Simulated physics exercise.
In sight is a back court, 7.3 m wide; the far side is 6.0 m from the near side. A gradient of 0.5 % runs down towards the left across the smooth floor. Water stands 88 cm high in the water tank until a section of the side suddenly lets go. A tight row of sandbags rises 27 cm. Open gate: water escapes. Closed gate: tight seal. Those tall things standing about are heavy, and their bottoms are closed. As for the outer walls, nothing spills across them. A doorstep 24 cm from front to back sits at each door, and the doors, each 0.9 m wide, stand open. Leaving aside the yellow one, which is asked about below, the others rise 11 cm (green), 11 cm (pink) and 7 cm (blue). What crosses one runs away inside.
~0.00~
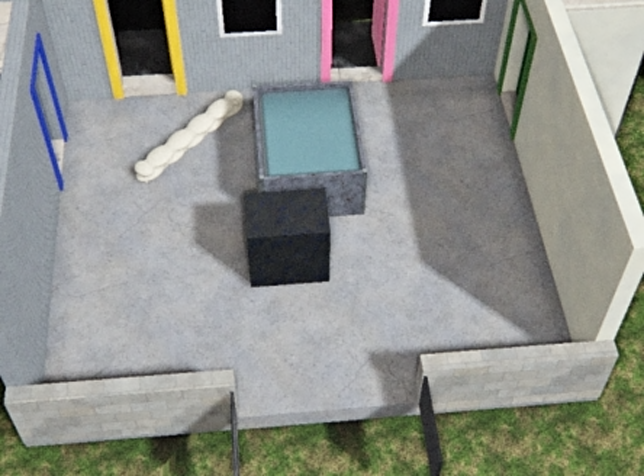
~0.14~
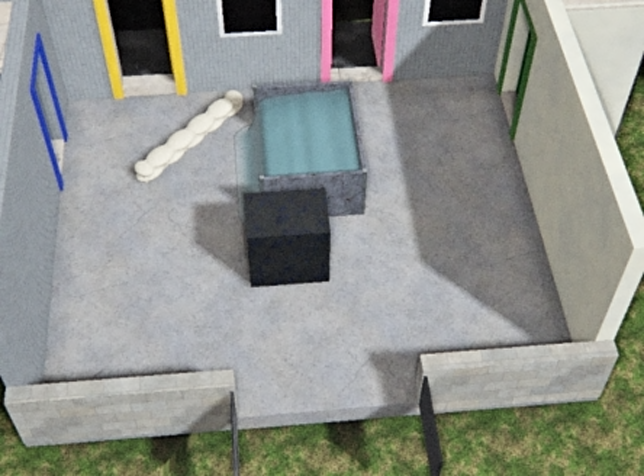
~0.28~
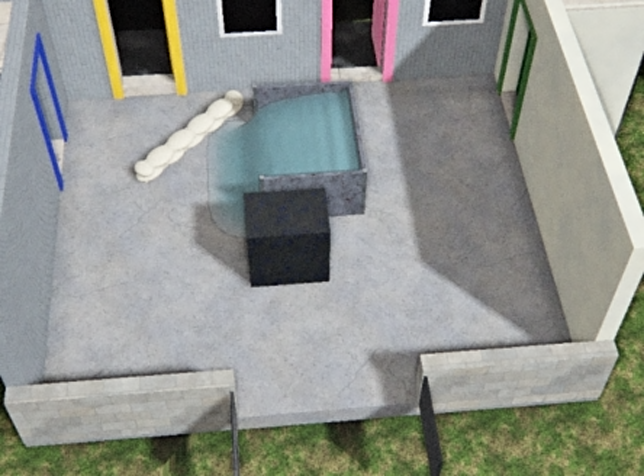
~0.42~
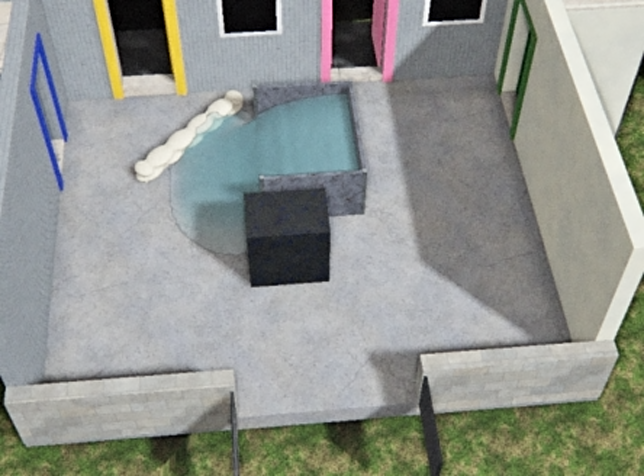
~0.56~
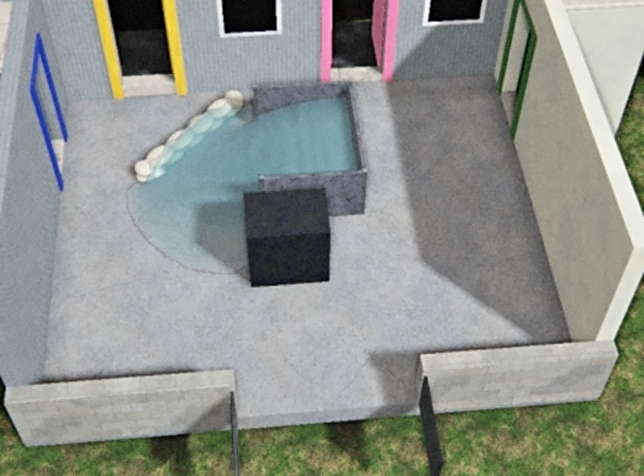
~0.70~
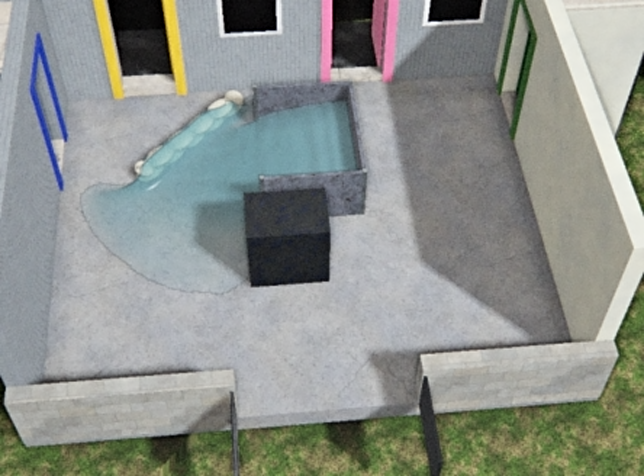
Water poured out of the left side of a gray stone tank in a walled court, spreading left across the floor, around a black block and over a twisted white piece lying there.
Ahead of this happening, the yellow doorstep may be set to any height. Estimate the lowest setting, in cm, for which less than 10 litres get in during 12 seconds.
Around 8.5 cm.
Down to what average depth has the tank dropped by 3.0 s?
The mean depth is roughly 11 cm.
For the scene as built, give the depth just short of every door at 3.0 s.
Depths in cm: Green 0, yellow 5, pink 5, blue 8.
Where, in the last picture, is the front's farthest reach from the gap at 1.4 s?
In the last picture, around (49, 337).
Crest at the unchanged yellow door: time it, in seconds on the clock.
Roughly 6.0 s.
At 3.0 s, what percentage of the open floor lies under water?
Roughly 50 percent of the floor is wet.
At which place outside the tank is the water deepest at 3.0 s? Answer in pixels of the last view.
At about pixel (42, 417).
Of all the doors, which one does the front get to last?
Door: Green.
After 1.4 s water covers 35 % of the floor, deepest (45 cm) near (57, 245); it has not reached the yellow door.
After 3.0 s water covers 50 % of the floor, deepest (40 cm) near (42, 417); 5 cm at the yellow door, 0 litres in over its 23 cm doorstep.
After 12.0 s water covers 95 % of the floor, deepest (10 cm) near (359, 106); 7 cm at the yellow door, 0 litres in over its 23 cm doorstep.
At the yellow door as built, the water arrived by 1.5 s and peaked near 12 cm at 5.8 s.
With a doorstep of 7 cm, 20 litres would have come in within the 12 s; with 9.5 cm, 6 litres. So under 10 litres takes about 8.5 cm.
